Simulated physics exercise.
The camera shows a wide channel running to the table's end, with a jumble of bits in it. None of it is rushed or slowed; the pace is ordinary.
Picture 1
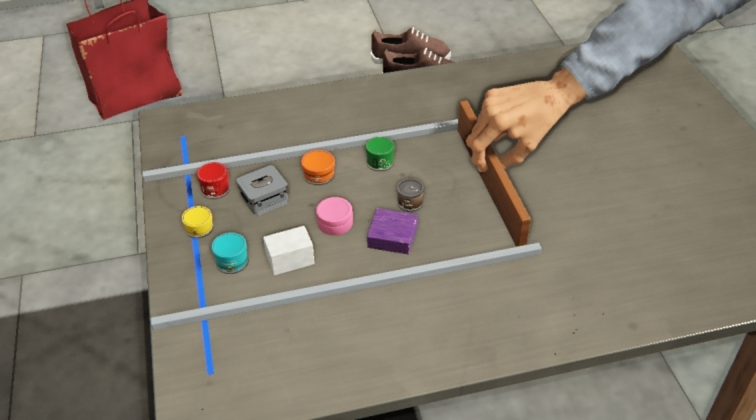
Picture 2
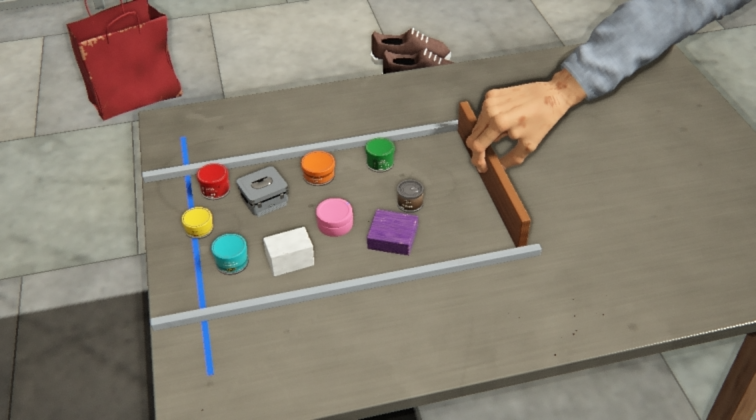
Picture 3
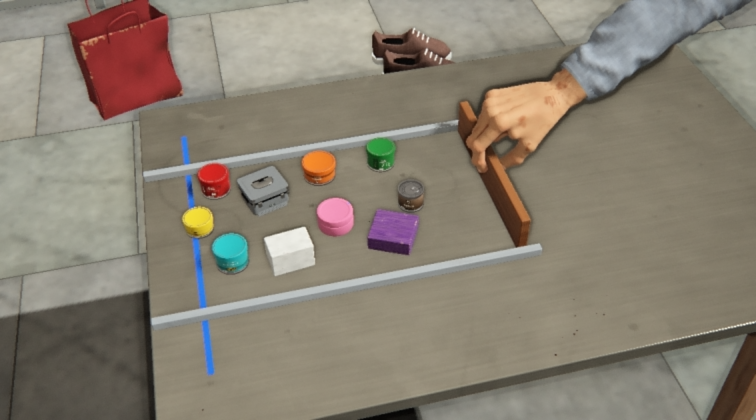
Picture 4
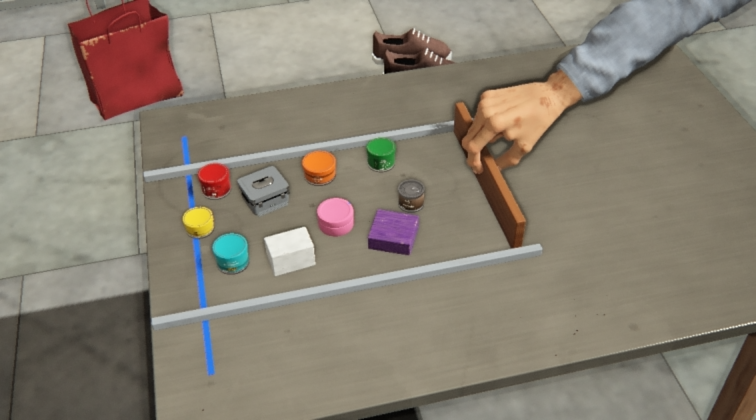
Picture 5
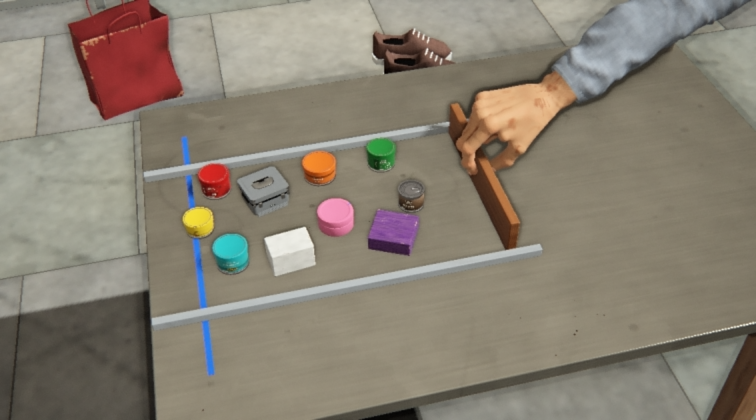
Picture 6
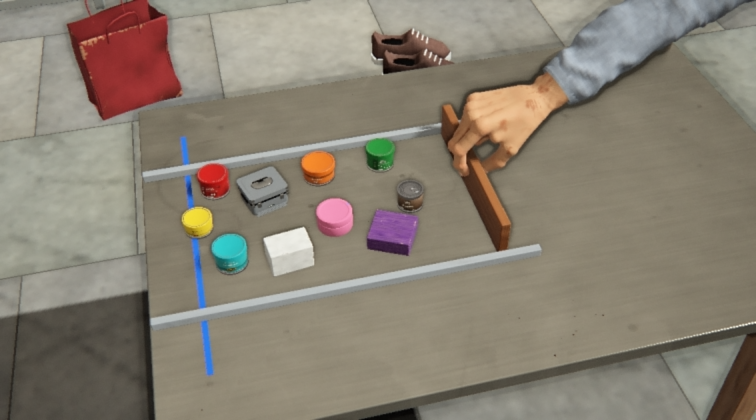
A hand in a grey sleeve held a brown board upright on a table and slid it slightly left between two rails, while the colourful pots, grey case and blocks ahead of it stayed still.
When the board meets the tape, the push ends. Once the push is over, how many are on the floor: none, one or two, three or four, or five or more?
From what happens, the ones that come off the end make three or four in total.
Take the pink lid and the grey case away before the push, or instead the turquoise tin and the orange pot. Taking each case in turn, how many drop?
First 2, then 2.
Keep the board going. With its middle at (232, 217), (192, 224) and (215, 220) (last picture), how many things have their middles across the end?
First 1, next 5, last 1.
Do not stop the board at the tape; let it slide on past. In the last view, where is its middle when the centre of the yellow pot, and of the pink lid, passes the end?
Middle approx. at (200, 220), then approx. at (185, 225).
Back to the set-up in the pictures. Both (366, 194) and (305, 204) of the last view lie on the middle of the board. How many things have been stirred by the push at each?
Moved so far: 5, later 8.
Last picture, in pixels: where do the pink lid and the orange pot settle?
First object about (155, 253); second object about (142, 190).
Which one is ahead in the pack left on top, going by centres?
That's the orange pot.
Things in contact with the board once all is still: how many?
It is in contact with 4.
Soon after, none off yet; yellow pot at rest near (198, 223); red tin at rest near (214, 182); turquoise tin at rest near (230, 254).
After that, none off yet; yellow pot at rest near (198, 223); red tin at rest near (214, 182); turquoise tin displaced a little near (217, 257).
And then, none off yet; yellow pot displaced a little near (182, 228); red tin displaced well along near (161, 198); turquoise tin displaced well along near (137, 271).
In the end, the number that fall off is three or four; gone, white block, turquoise tin, red tin and yellow pot.
